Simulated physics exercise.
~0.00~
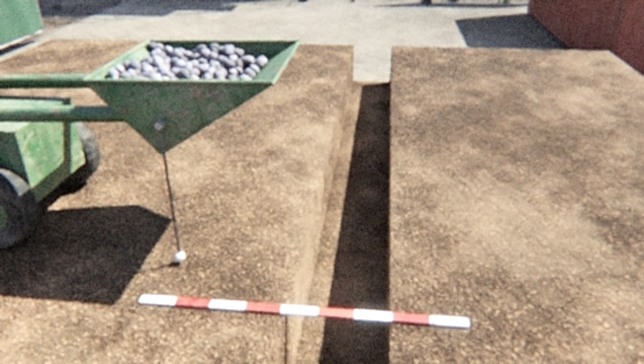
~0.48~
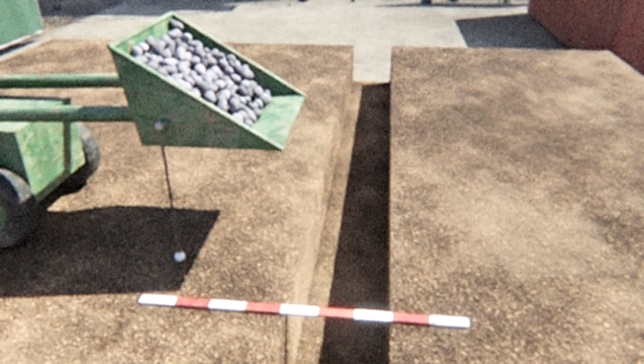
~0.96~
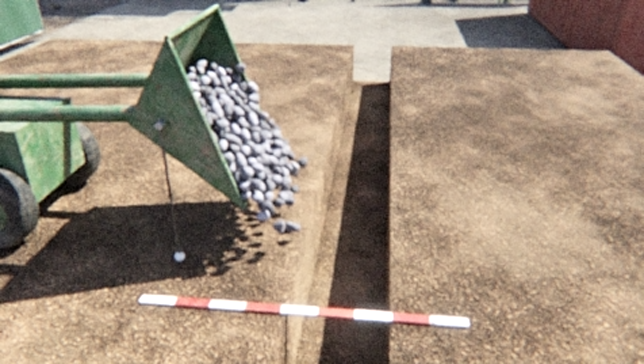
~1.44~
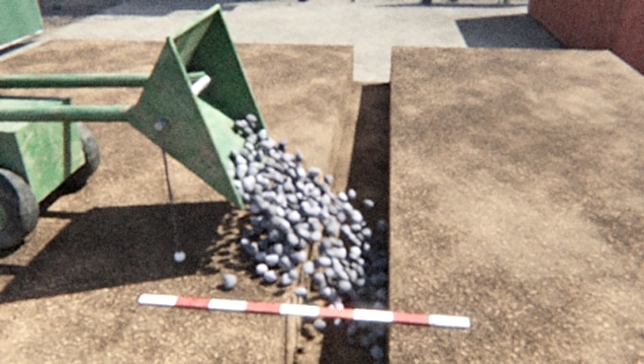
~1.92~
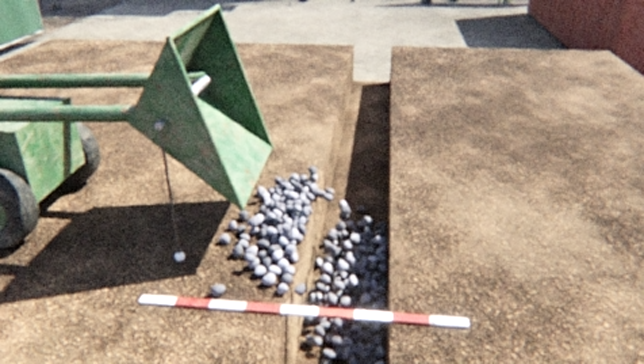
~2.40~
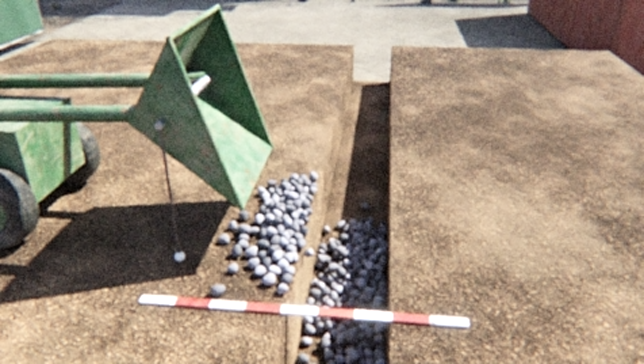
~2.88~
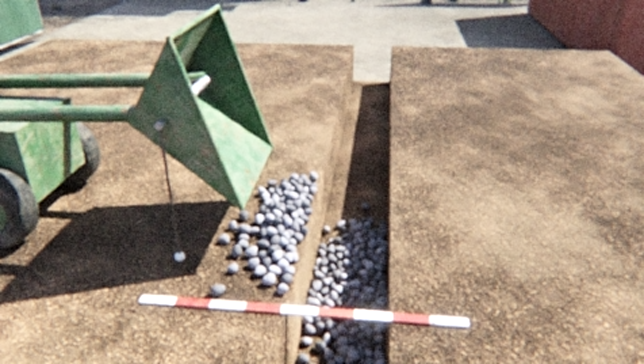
On bare brown ground, a green skip tips grey stones beside and into a trench.
